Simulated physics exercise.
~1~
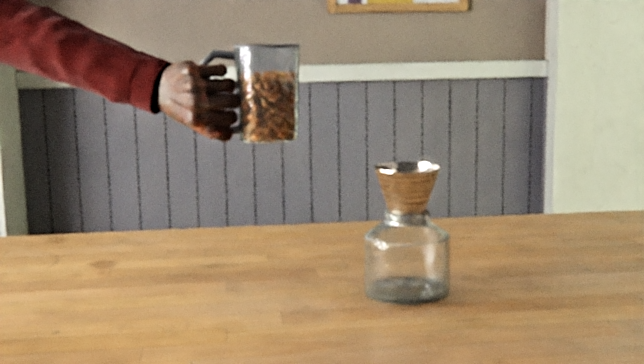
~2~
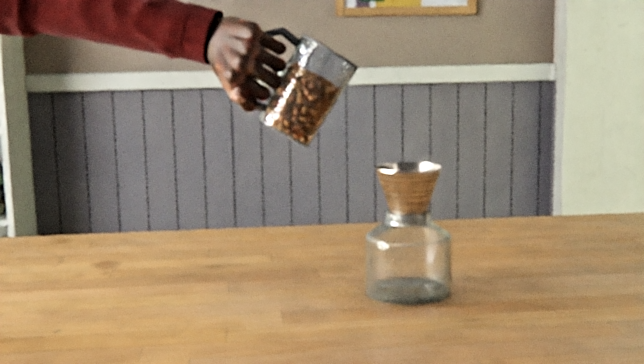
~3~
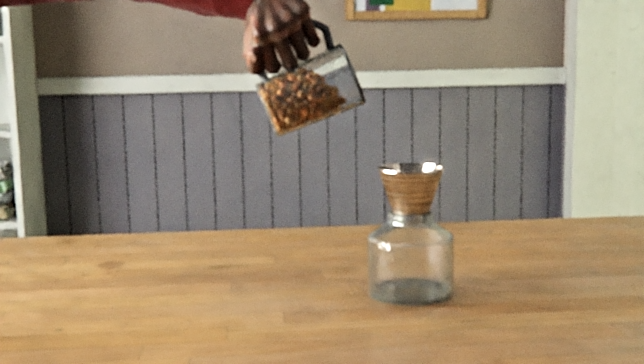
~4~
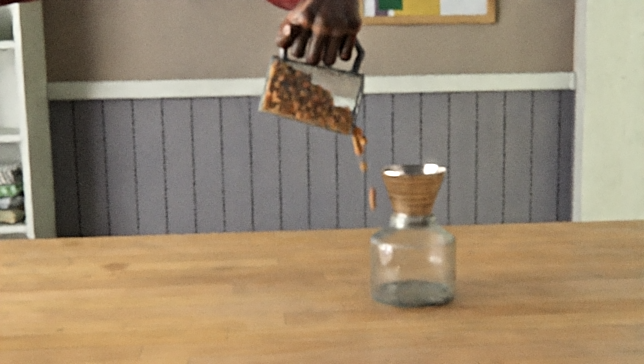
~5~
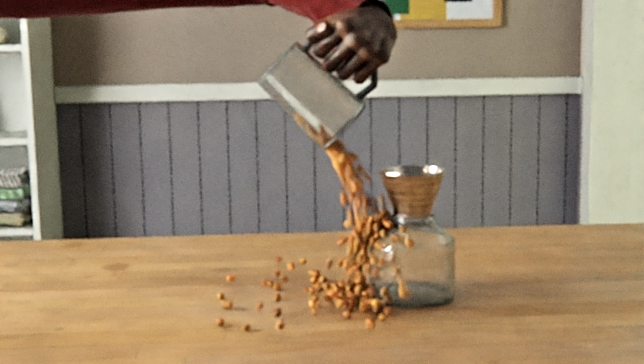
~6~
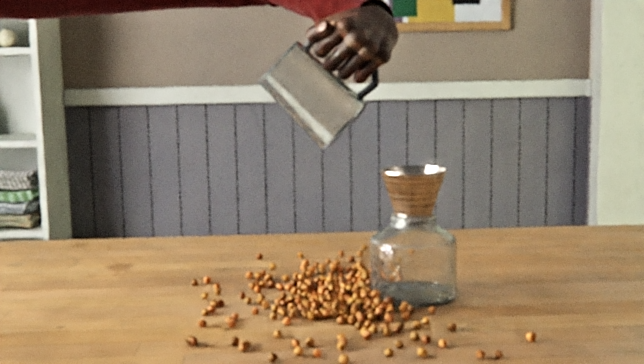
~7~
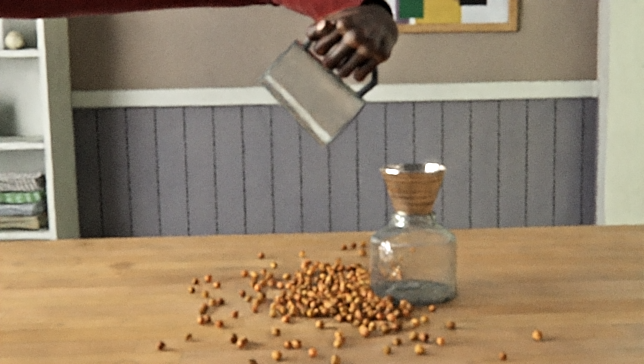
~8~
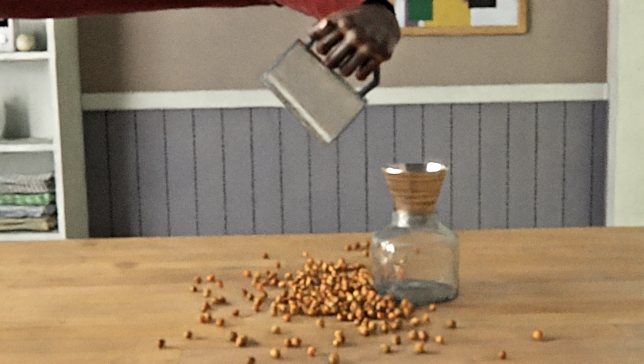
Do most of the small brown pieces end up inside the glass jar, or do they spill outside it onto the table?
They spill outside it. Nearly all of the pieces lie scattered on the table, mostly to the left of the jar, which stays empty.
